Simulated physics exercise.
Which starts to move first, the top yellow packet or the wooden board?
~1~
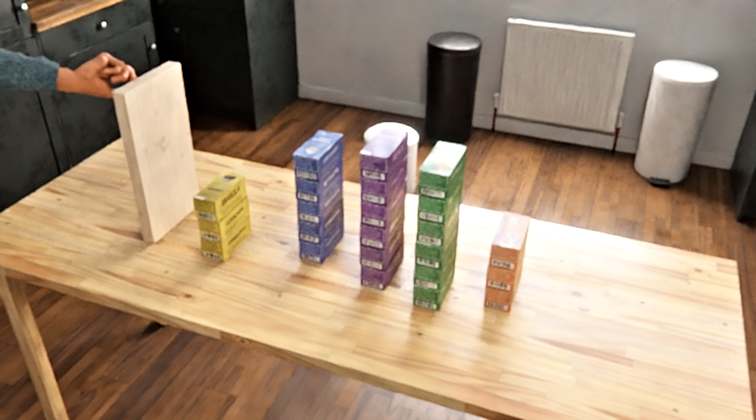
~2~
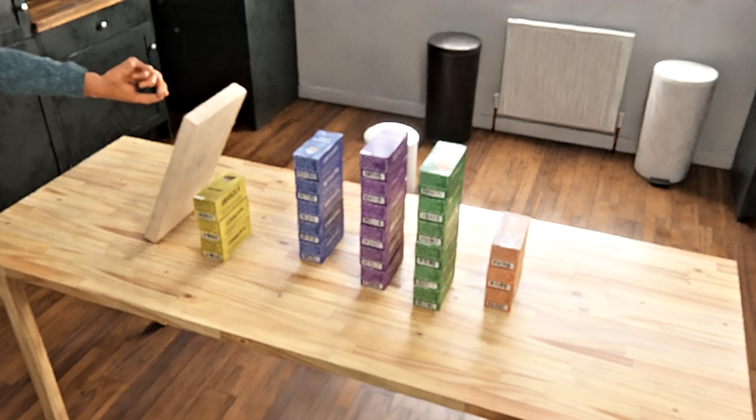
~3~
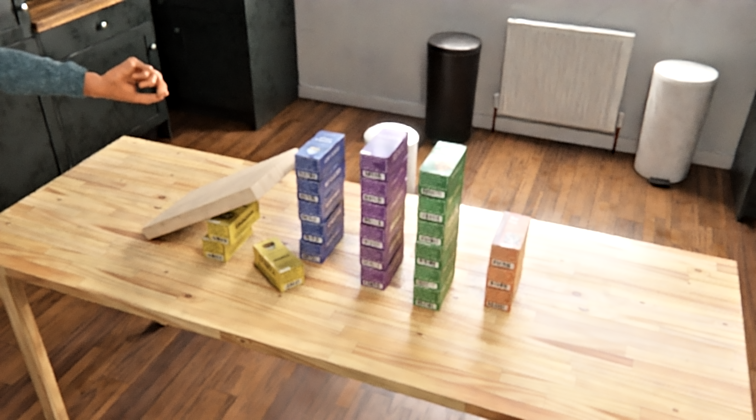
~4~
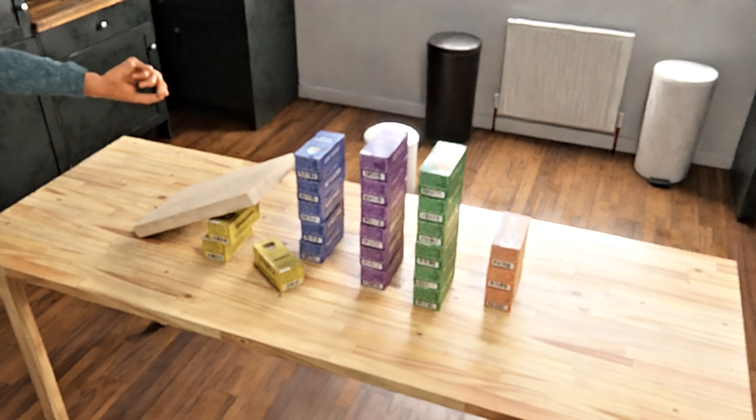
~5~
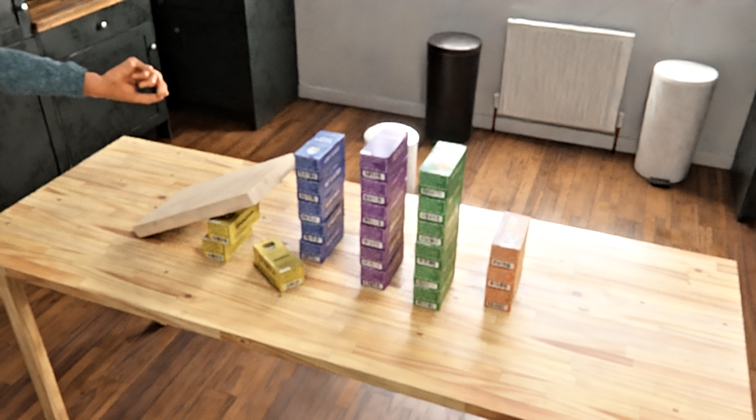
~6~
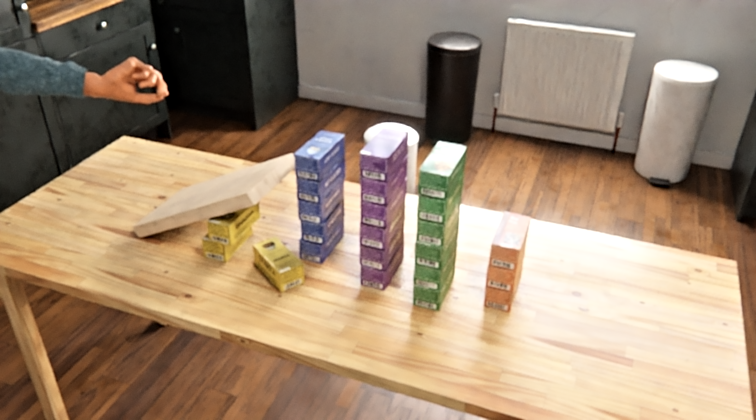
The wooden board starts to move first, tipping to the right while the top yellow packet is still in place on its stack.
